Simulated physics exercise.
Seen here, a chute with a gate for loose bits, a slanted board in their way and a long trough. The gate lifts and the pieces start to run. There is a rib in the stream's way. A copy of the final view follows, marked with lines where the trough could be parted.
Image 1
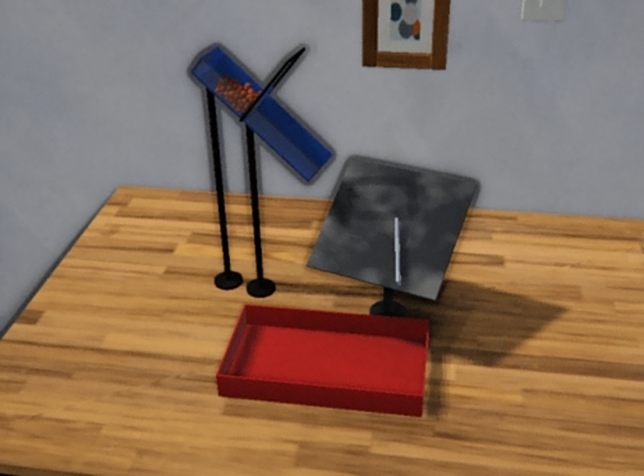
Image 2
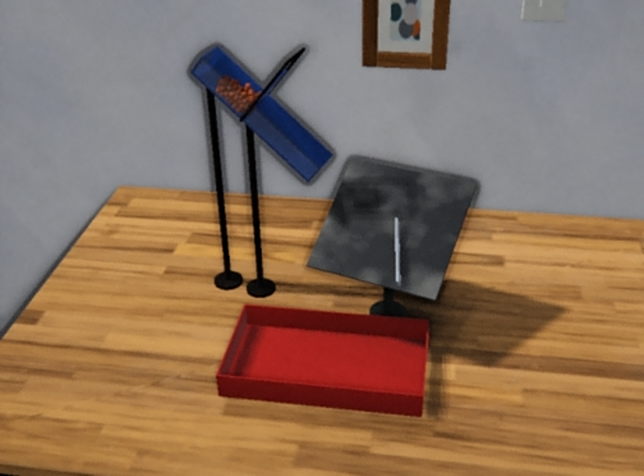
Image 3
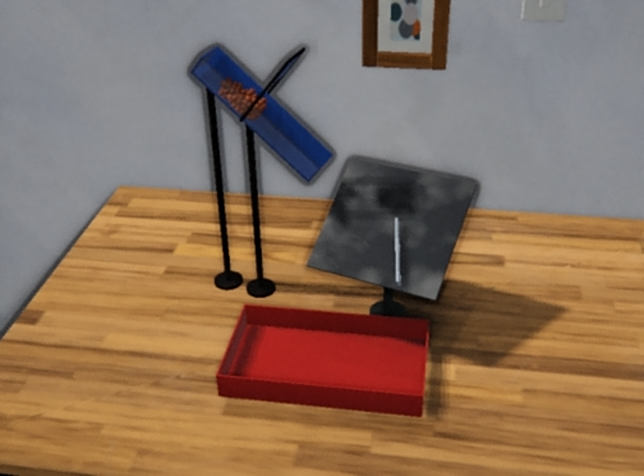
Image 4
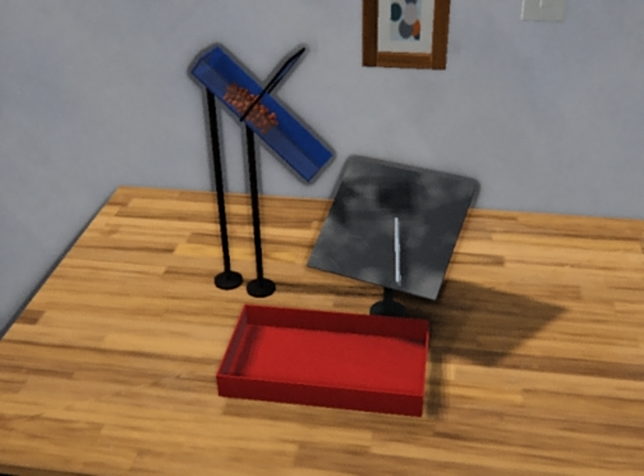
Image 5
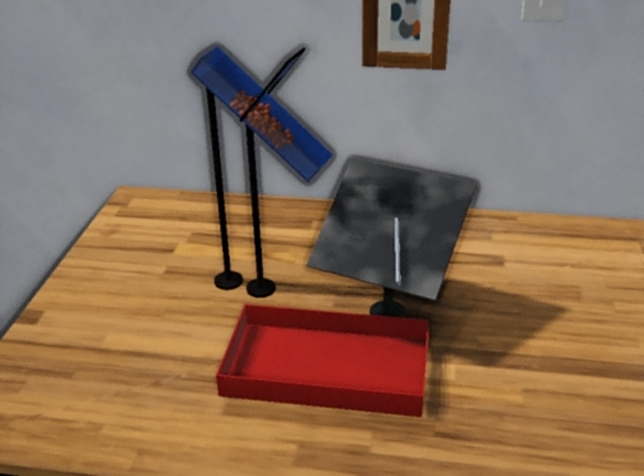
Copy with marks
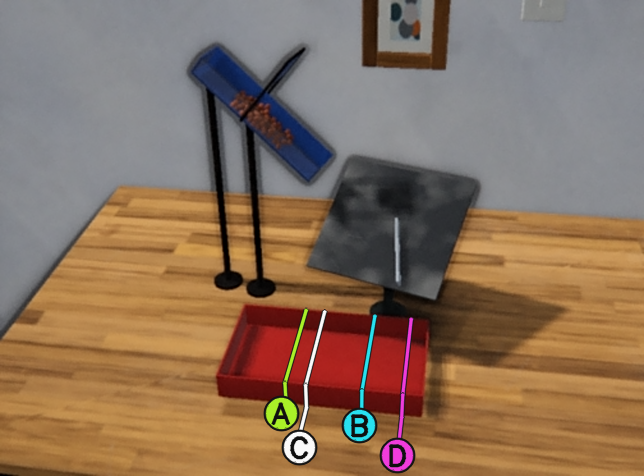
At the start, small orange-brown pieces sit bunched near the top of a tilted blue chute, with a dark slanted board and an empty red tray nearby on a wooden table. The pieces begin sliding down to the right, then spread into a longer stream partway along the chute.
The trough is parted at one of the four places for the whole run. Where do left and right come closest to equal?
It is B.
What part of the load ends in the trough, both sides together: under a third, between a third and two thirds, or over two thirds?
About that: Over two thirds.
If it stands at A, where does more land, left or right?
More lands on the right.
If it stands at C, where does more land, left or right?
Right.
On the marked copy, line A crosses the front rim at (285, 382); line B crosses the front rim at (362, 389); line C crosses the front rim at (305, 384); line D crosses the front rim at (402, 393).
For line A, of what is caught, only a few on the left of the divider, all but a few on the right.
For line B, of what is caught, close to half on the left of the divider, close to half on the right.
For line C, of what is caught, a small share on the left of the divider, all but a few on the right.
For line D, of what is caught, all but a few on the left of the divider, only a few on the right.
